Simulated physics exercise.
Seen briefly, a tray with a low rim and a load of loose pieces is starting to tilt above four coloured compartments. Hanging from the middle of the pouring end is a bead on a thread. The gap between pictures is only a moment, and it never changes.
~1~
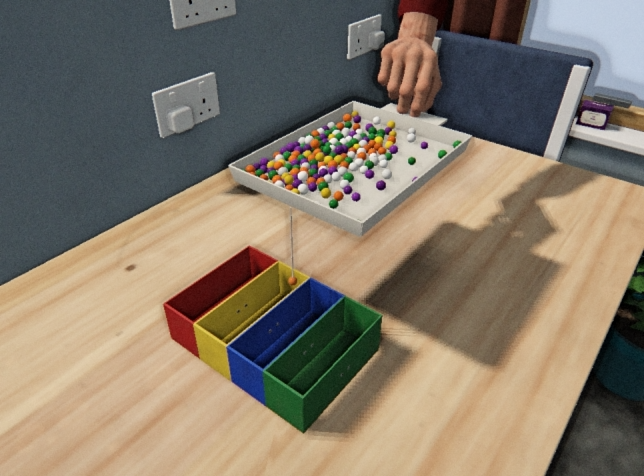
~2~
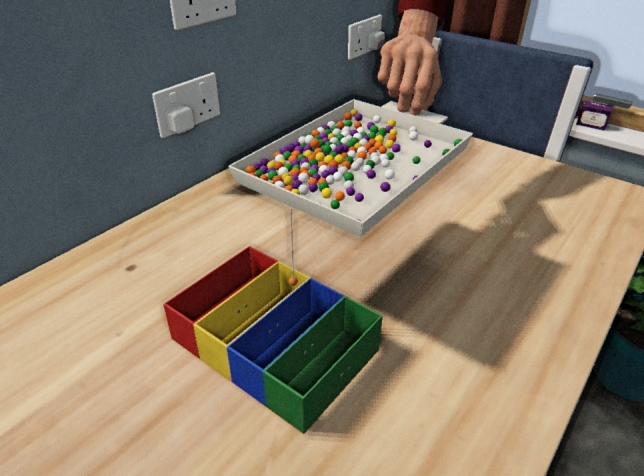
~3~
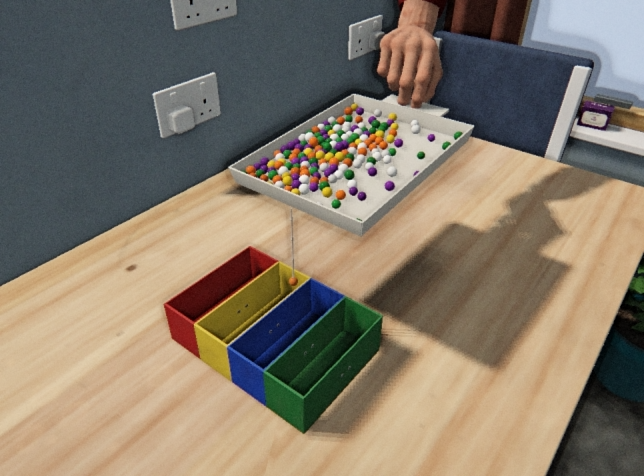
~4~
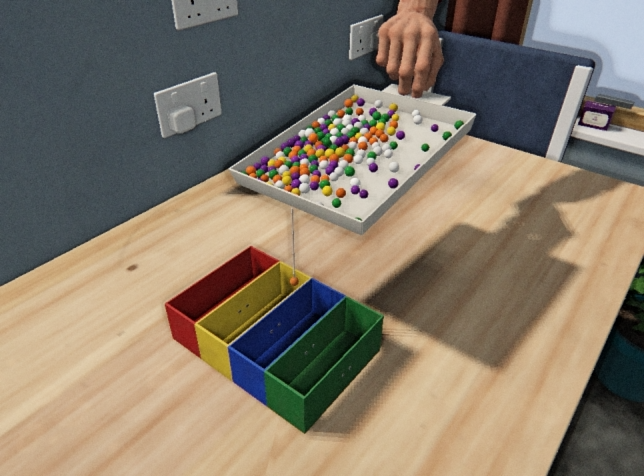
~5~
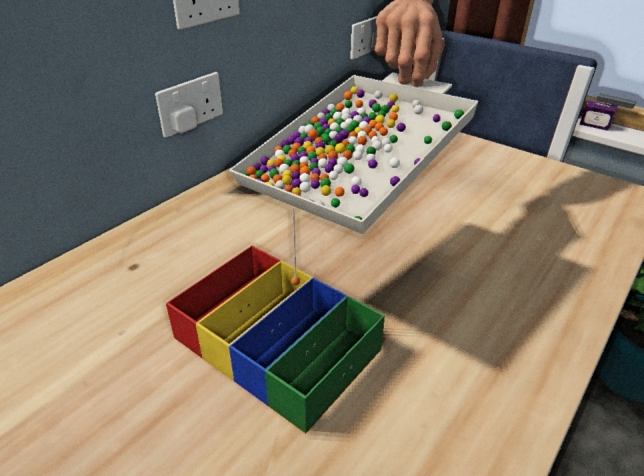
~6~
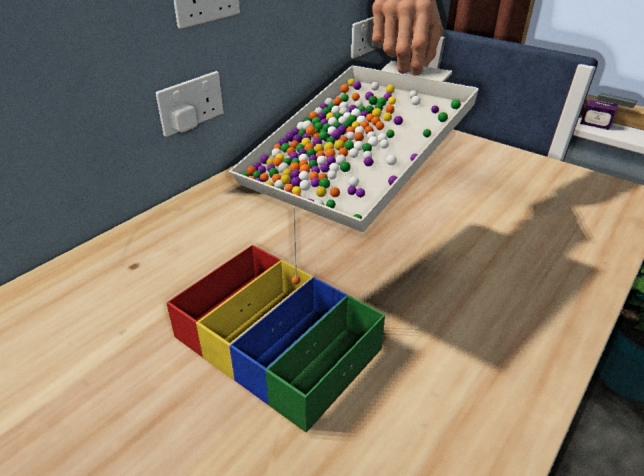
The clip shows a hand holding a shallow tray of multicoloured beads above red, yellow, blue and green compartments on a wooden table, then gradually raising the tray's far end as some of the beads shift slightly.
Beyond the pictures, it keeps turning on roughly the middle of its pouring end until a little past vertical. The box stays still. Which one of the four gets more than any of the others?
Most: Red.
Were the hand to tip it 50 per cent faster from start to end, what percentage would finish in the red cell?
Roughly 40 %.
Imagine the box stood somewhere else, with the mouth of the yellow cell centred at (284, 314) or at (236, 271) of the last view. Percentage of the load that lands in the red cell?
In order: 30 percent and 10 percent.
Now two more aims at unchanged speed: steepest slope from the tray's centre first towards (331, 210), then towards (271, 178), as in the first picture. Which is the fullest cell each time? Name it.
First try: The green cell. Second try: That red cell.
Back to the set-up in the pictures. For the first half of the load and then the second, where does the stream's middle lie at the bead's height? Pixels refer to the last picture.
Near (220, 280) to start, and near (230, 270) afterwards.
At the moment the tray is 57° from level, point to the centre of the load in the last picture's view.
Close to (280, 156).
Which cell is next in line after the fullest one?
The runner-up is the yellow cell.
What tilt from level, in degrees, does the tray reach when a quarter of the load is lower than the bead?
Roughly 80 degrees from level.
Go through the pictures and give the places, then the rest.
The first frame shows corners of the pouring end near (234, 165) and (361, 219), level; middle of the load near (333, 157), round plastic beads; bead on its thread near (293, 281); red cell near (182, 328); yellow cell near (213, 349); blue cell near (247, 373); green cell near (284, 399).
The second frame shows corners of the pouring end near (234, 166) and (361, 220), level; middle of the load near (333, 156).
The third frame shows corners of the pouring end near (234, 167) and (361, 219), tipped barely, lowest at the left corner; middle of the load near (334, 154), a little on the move.
The fourth frame shows corners of the pouring end near (234, 168) and (361, 219), tipped a little, lowest at the left corner; middle of the load near (334, 149), a little on the move.
The fifth frame shows corners of the pouring end near (234, 169) and (361, 218), tipped a little, lowest at the left corner; middle of the load near (334, 145), a little on the move.
The sixth frame shows corners of the pouring end near (234, 170) and (360, 217), tipped a little, lowest at the left corner; middle of the load near (331, 142), near a third on the move; red cell near (185, 326); yellow cell near (216, 348); blue cell near (249, 372); green cell near (287, 398).
Shortly afterwards, tray tipped steeply; all but a few on the tray; only a few falling or outside the box.
Next, tray tipped right over; near a quarter on the tray; near a quarter in the red cell; near a quarter in the yellow cell; a little in the blue cell; near a quarter falling or outside the box.
Some moments later, tray tipped past a quarter turn; near half in the red cell; near a quarter in the yellow cell; a little in the blue cell; near a quarter falling or outside the box.
In the end, tray tipped past a quarter turn; near half in the red cell; near a quarter in the yellow cell; a little in the blue cell; none at all in the green cell; near a quarter outside the box.
